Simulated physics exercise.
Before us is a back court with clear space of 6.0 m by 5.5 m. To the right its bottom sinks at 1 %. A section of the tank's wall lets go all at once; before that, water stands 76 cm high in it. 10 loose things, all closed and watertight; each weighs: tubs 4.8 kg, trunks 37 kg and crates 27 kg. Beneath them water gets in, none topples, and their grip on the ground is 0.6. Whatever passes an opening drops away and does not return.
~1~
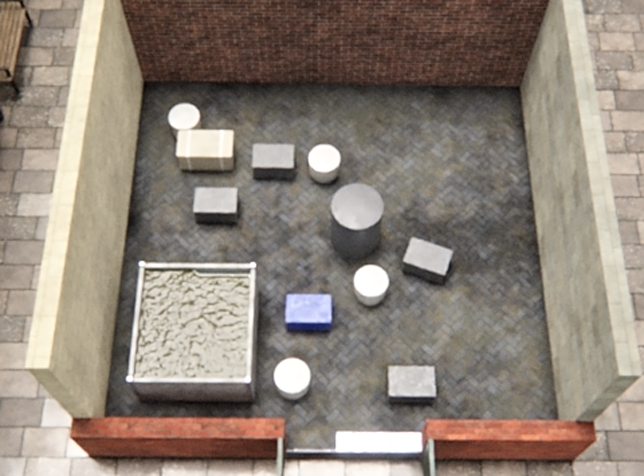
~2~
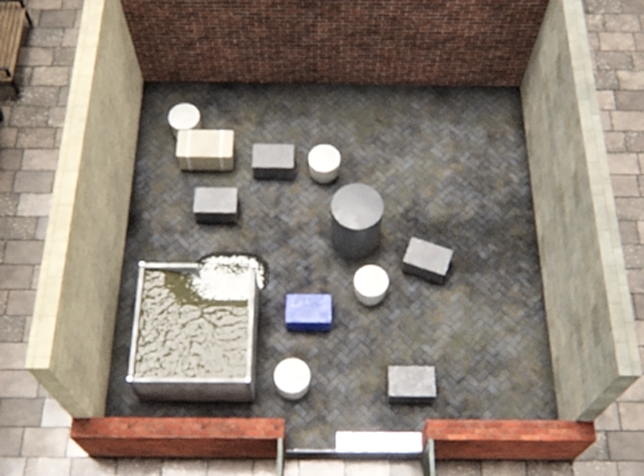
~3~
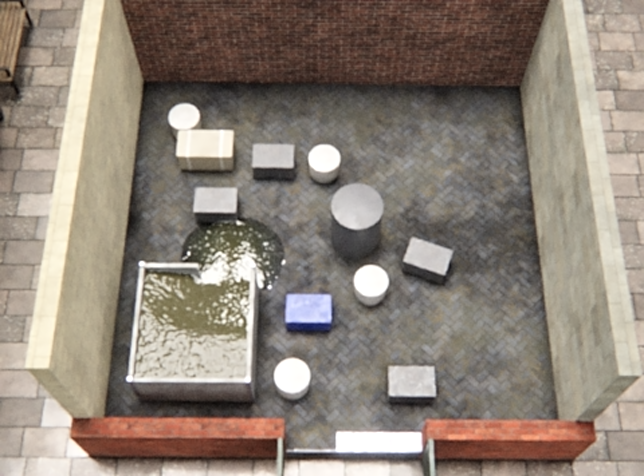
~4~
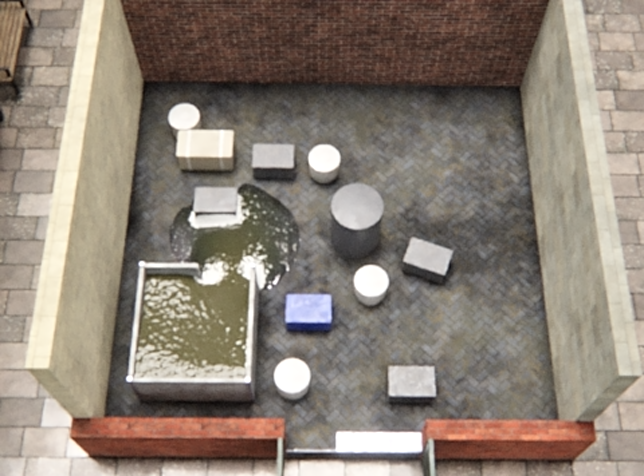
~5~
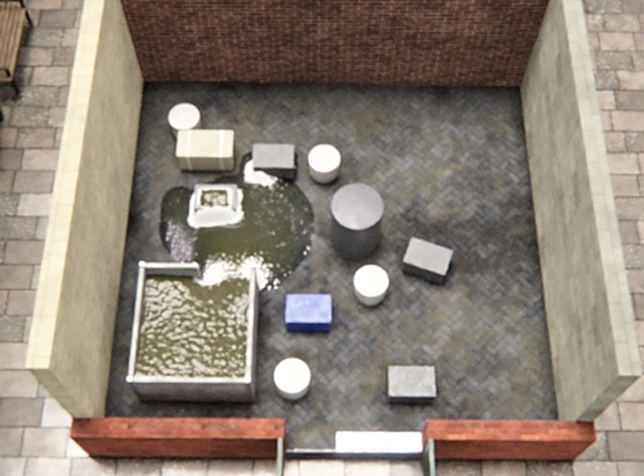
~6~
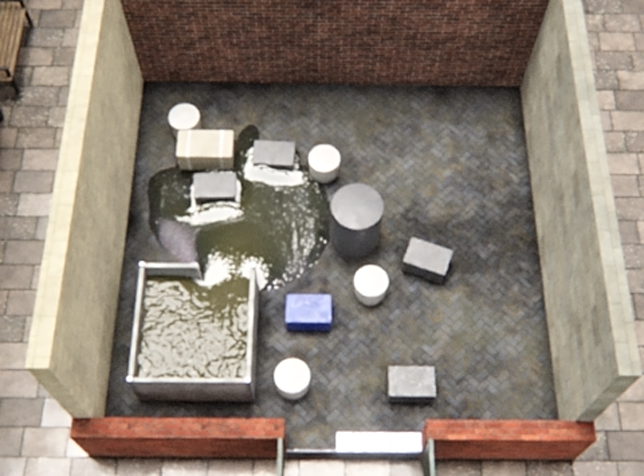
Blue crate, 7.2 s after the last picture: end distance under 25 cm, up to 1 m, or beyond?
Under 25 cm.
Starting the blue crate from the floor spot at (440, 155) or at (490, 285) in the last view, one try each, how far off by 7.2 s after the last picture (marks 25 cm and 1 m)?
From the first place it is barely disturbed; from the second it is barely disturbed.
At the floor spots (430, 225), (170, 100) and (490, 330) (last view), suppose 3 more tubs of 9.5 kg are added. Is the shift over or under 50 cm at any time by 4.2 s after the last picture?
Lab note - in order: Below threshold / above threshold / below threshold.
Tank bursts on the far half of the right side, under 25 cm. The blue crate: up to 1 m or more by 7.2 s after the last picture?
The blue crate simply gets swept away.
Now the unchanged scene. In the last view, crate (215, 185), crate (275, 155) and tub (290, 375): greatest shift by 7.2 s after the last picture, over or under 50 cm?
Results in listed order: Exceeds / exceeds / falls short.
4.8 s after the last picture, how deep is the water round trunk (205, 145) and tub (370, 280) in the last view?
Around 7 cm and 1 cm.
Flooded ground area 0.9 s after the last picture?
That flooded area is roughly 14 m2.
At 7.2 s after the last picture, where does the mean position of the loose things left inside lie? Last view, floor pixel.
Mean floor pixel: About (353, 238).
Then, 0.9 s after the last picture the blue crate is near (308, 308), 0.0 m from its start, aground; 0 of 10 are out; 0 afloat.
Then, 2.8 s after the last picture the blue crate is near (308, 308), 0.0 m from its start, aground; 0 of 10 are out; 4 afloat.
Then, 4.8 s after the last picture the blue crate is near (308, 308), 0.0 m from its start, aground; 0 of 10 are out; 1 afloat.
Then, 7.2 s after the last picture the blue crate is near (308, 308), 0.0 m from its start, aground; 0 of 10 are out; 1 afloat.
